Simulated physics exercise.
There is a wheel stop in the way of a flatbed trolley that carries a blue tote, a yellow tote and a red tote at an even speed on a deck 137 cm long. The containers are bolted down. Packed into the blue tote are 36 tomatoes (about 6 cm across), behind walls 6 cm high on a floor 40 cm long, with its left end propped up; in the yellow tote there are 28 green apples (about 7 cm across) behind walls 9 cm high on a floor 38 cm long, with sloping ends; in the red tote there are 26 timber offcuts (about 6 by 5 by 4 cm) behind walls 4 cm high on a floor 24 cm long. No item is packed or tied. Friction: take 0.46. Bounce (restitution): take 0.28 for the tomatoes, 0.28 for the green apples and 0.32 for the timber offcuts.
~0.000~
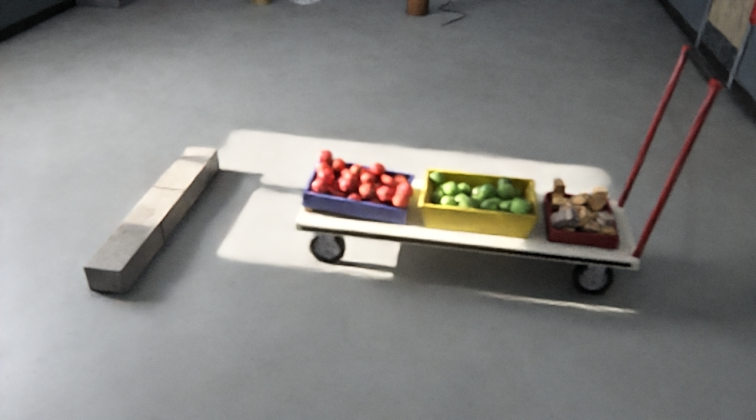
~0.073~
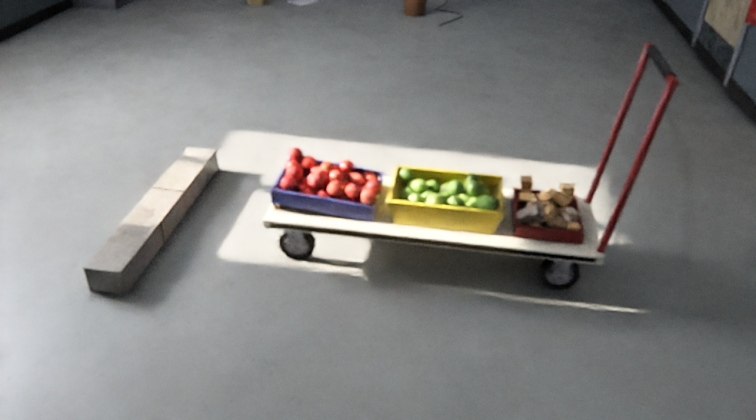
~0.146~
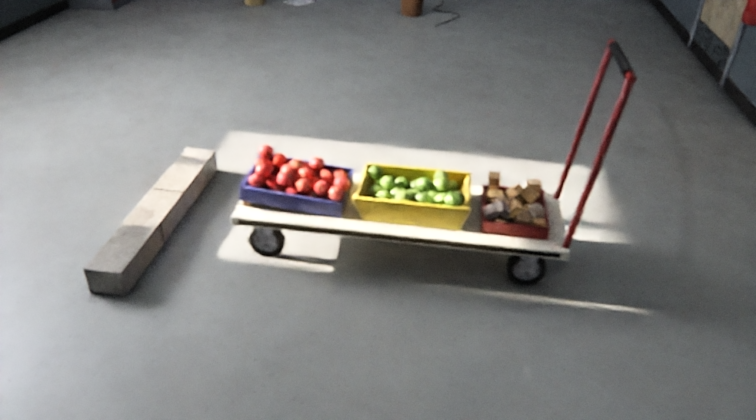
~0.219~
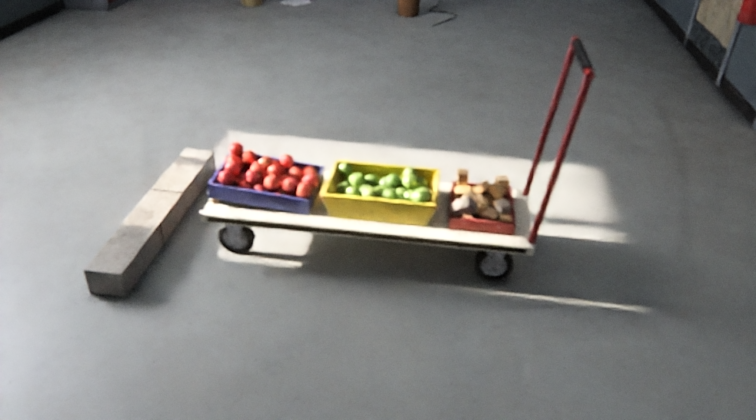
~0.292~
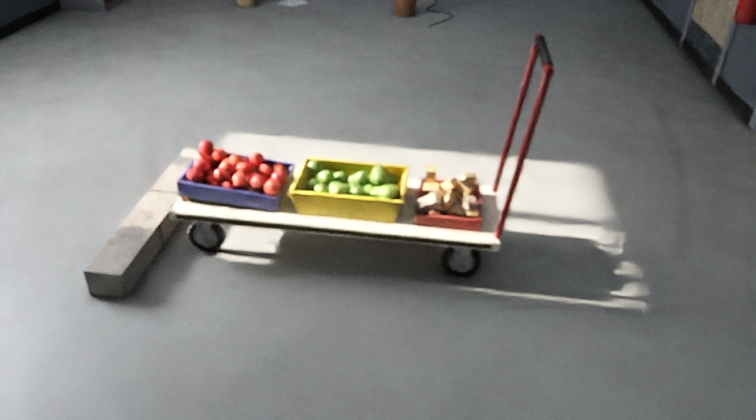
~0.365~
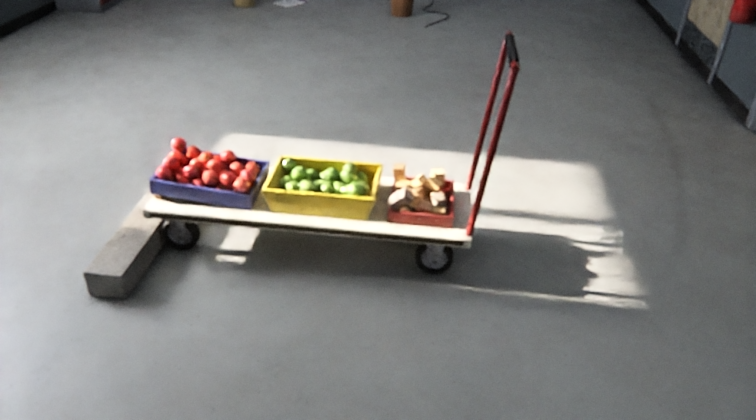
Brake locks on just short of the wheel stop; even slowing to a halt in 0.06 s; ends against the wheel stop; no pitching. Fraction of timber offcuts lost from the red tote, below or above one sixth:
Losses pass one sixth.
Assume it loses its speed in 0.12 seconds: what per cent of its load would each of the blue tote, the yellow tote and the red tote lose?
In that case blue tote 20, yellow tote 0 and red tote 30 per cent.
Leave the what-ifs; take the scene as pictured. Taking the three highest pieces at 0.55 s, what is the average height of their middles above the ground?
Roughly 36 cm.
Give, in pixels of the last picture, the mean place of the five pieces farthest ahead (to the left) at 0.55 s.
Centre approx. at (149, 161) px.
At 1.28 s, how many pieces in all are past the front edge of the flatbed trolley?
Close to 5.
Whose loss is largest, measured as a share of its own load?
Red tote.
After 0.43 s, the blue tote is down by 2 of 36, the yellow tote has all 28 and the red tote is down by 5 of 26.
After 0.55 s, the blue tote is down by 4 of 36, the yellow tote has all 28 and the red tote is down by 7 of 26.
After 0.78 s, the blue tote is down by 6 of 36, the yellow tote has all 28 and the red tote is down by 8 of 26.
Final count (at 1.28 s), the blue tote is down by 6 of 36, the yellow tote has all 28 and the red tote is down by 8 of 26. Asked share, 8 of 26, 31 per cent.
